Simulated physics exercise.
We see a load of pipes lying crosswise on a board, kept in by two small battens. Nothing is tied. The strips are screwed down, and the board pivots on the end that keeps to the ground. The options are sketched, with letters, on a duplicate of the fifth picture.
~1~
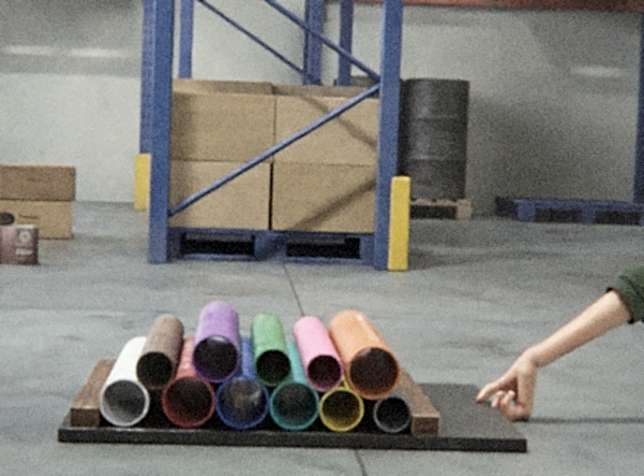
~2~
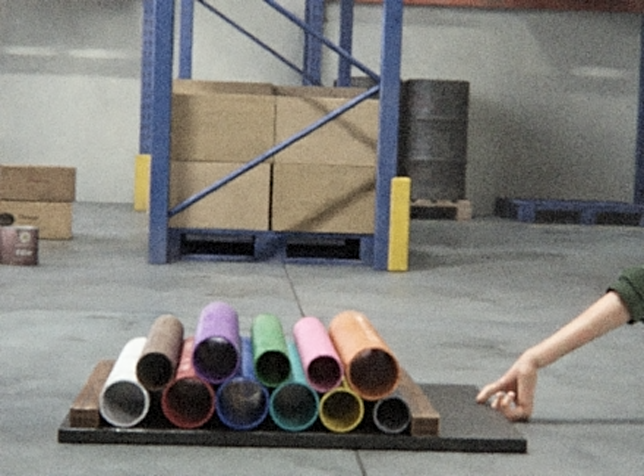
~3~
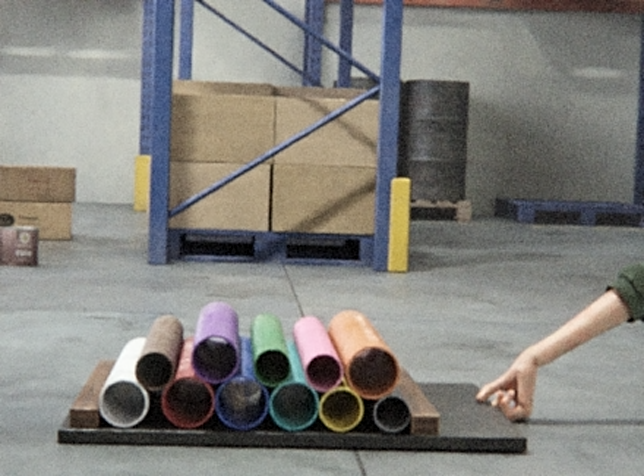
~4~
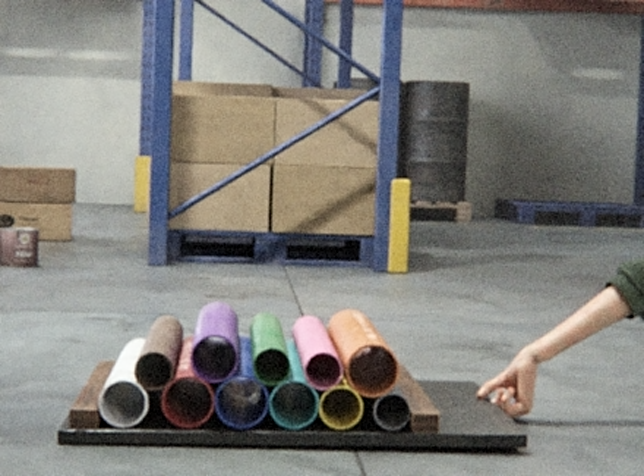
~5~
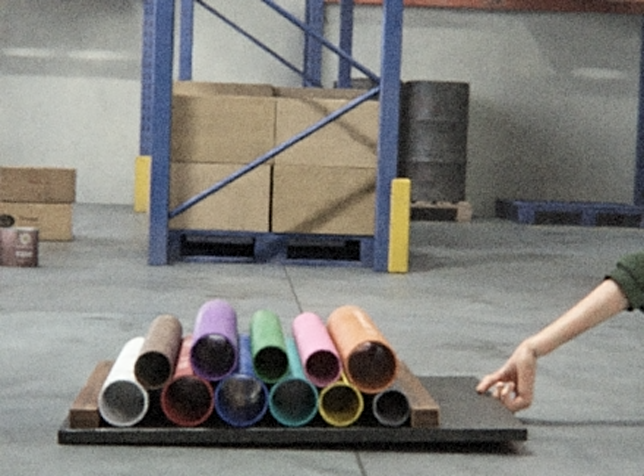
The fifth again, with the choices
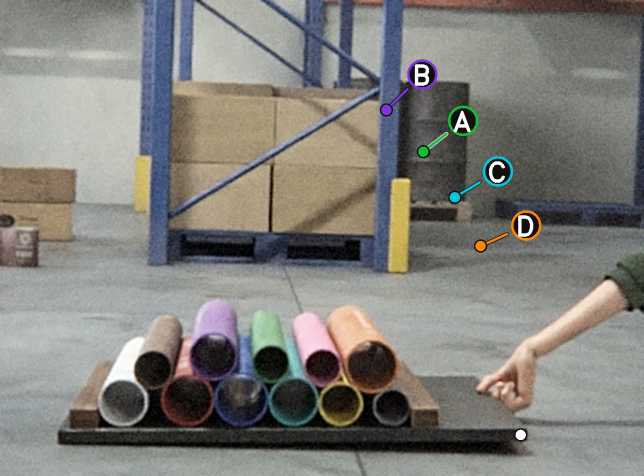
We see colourful pipes stacked in two rows between wooden strips on a dark board on a warehouse floor, while a hand at the board's right end shifts very slightly and the pipes stay almost still.
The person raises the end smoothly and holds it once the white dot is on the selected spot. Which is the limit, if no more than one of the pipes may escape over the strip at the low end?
D is the limit.
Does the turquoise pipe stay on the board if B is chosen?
Yes, with B.
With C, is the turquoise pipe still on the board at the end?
Yes.
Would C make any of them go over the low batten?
At C: Yes.
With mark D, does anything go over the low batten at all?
At D: No.
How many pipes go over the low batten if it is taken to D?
It comes to none.
On the marked copy, A at (423, 152); B at (386, 110); C at (455, 197); D at (480, 246); the white dot at (521, 435).
With D. Early on, board at 16°.
Further on, board at 26°.
At the end, board at 26°, none over the low batten.
As for the rest, A five over the low batten; B five over the low batten; C two over the low batten (purple, brown).
